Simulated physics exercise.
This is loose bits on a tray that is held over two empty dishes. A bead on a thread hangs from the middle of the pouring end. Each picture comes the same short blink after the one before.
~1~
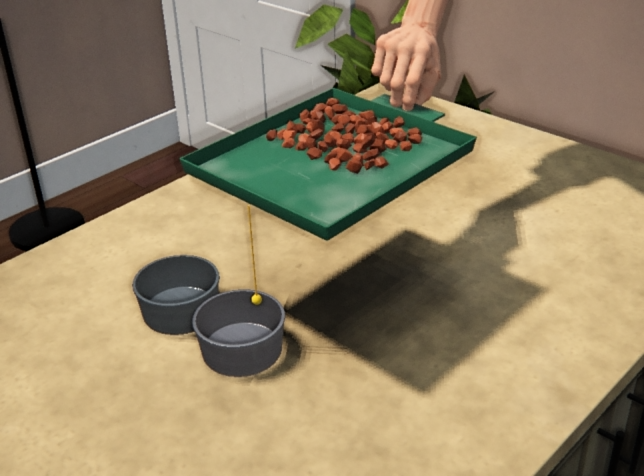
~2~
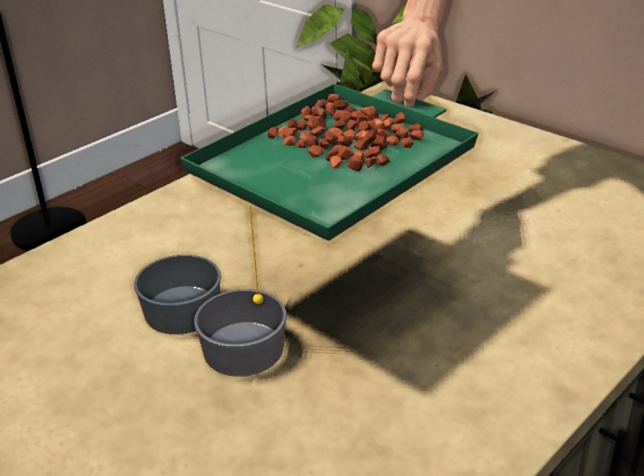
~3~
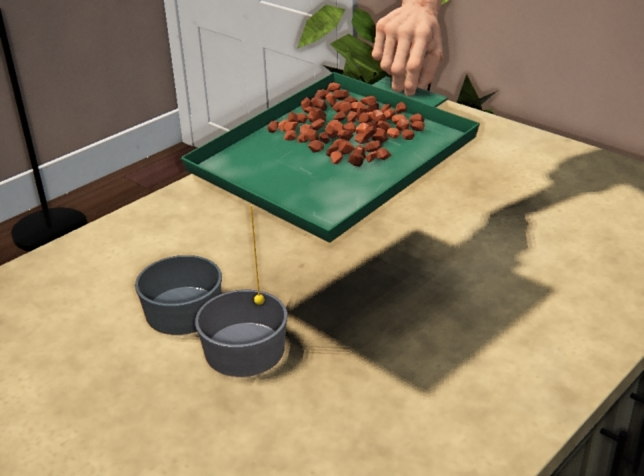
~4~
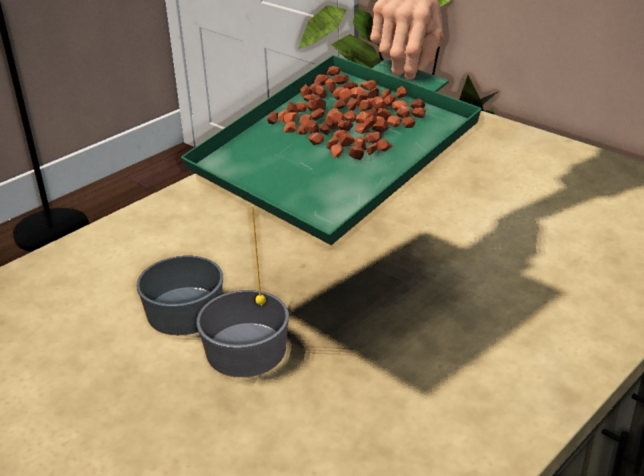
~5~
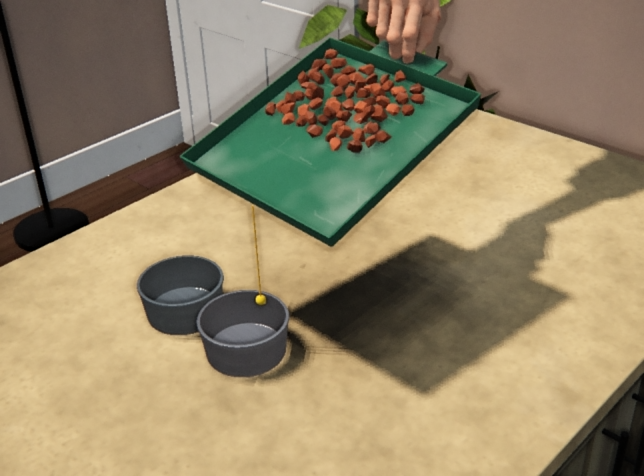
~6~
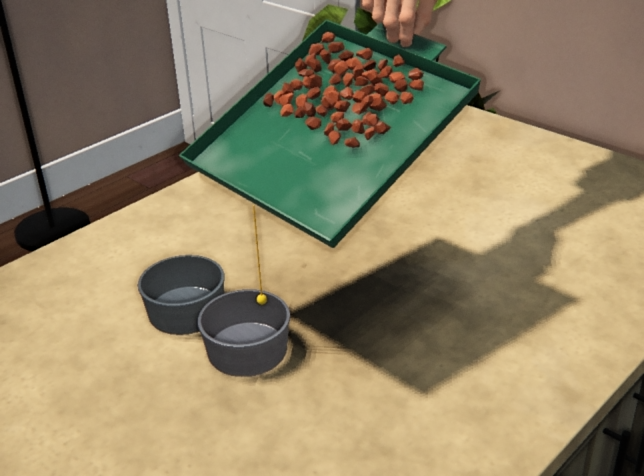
A hand raises the far end of a green tray of reddish-brown chunks, slanting it gradually toward the front above a tan countertop, while two empty gray dishes and a yellow bead on a thread stay nearly still.
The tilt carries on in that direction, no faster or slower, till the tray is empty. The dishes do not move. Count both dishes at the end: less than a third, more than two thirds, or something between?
In the dishes lies under a third of it.
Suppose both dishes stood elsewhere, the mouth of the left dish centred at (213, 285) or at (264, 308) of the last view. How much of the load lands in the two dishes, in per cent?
The first gives 20 %, the second 30 %.
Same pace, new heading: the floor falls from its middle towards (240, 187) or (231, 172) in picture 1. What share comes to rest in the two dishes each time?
The first gives 50 %, the second 60 %.
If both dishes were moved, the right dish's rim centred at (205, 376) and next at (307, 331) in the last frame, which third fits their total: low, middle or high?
One: Under a third. Two: Below one third.
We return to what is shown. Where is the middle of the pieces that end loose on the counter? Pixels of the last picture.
Around (242, 440).
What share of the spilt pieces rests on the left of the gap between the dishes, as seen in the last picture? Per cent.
It comes to 40 per cent or so.
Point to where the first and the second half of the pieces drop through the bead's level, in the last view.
Around (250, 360) and then (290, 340).
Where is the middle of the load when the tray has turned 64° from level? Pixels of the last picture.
Roughly at (275, 193).
Soon after the last picture, tray tipped steeply; nearly all on the tray; a stray few in the air.
A little later, tray tipped past a quarter turn; about a quarter on the tray; a small part in the right dish; about half outside both; a small part in the air.
Later still, tray tipped past a quarter turn; a small part in the right dish; most outside both.
At rest, tray tipped past a quarter turn; a small part in the right dish; none in the left dish; most outside both.
